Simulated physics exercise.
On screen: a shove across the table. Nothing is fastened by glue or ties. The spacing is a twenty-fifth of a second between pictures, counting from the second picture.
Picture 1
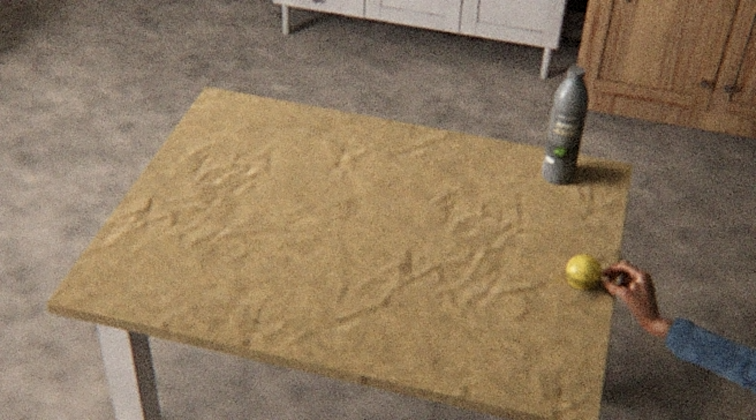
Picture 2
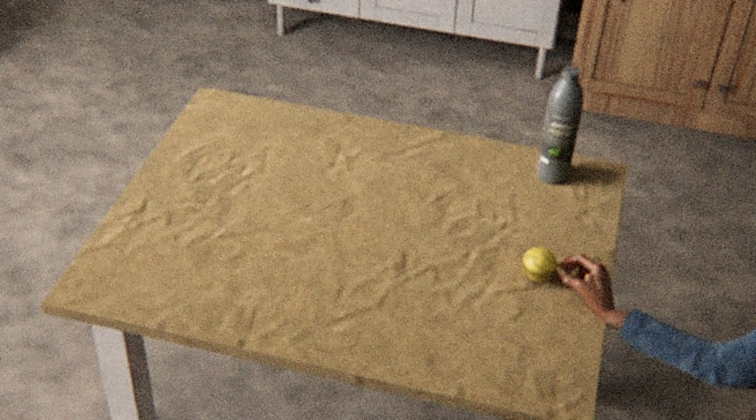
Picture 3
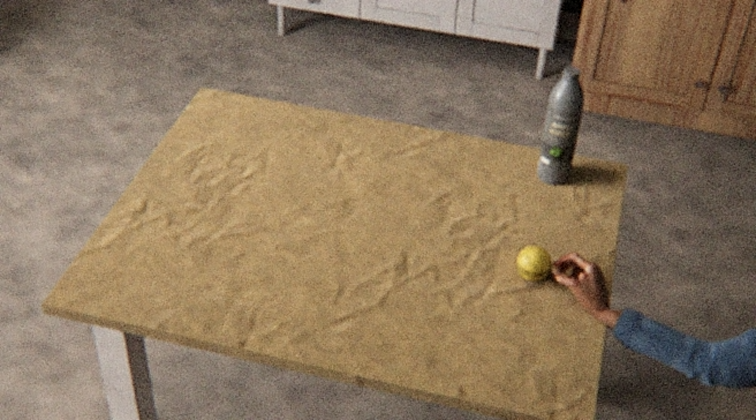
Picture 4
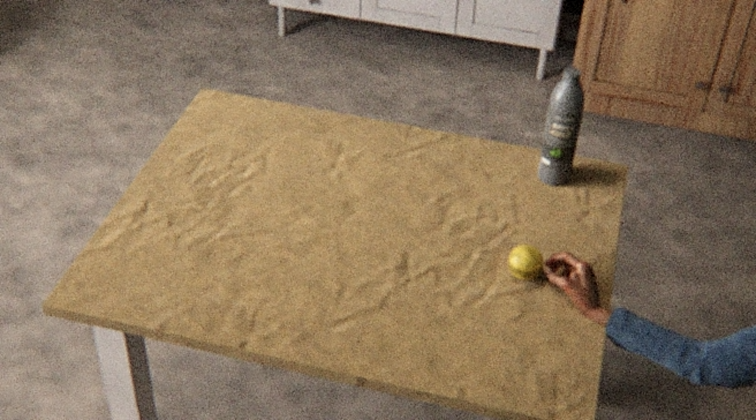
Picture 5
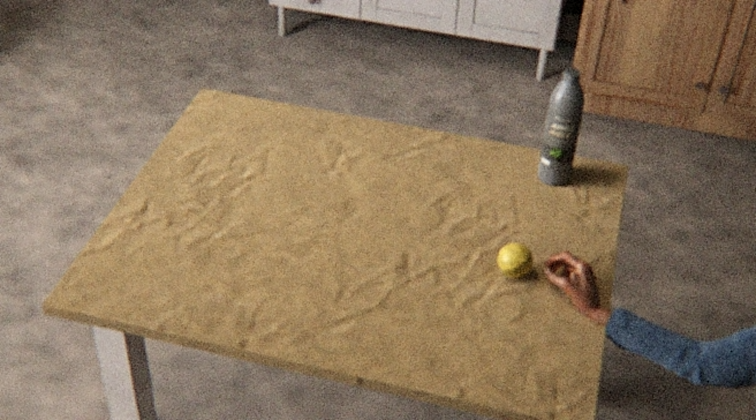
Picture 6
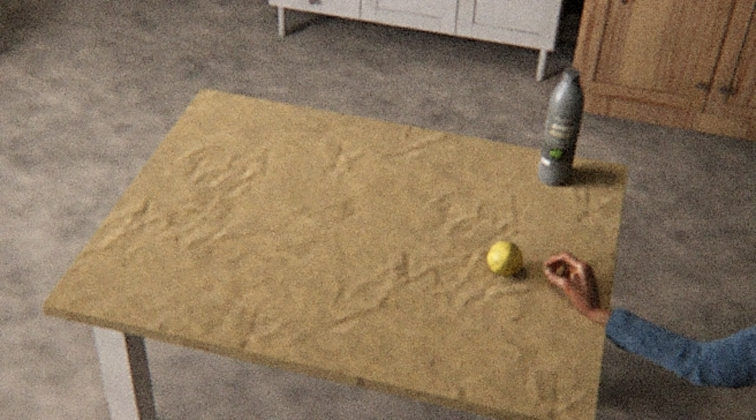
A hand in a blue sleeve pushed a yellow ball leftward from the right side of a table, near a standing bottle, then stayed back as the ball rolled a little farther left.
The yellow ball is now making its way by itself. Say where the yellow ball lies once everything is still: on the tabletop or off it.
I expect it to keep its place on the table.
Then, 0.30 s on from there, yellow ball shifted well along near (441, 246).
Then, 0.70 s on from there, yellow ball shifted well along near (376, 233).
In the end, moved from the start, yellow ball. At the end, from the last picture's camera, yellow ball near (321, 222).
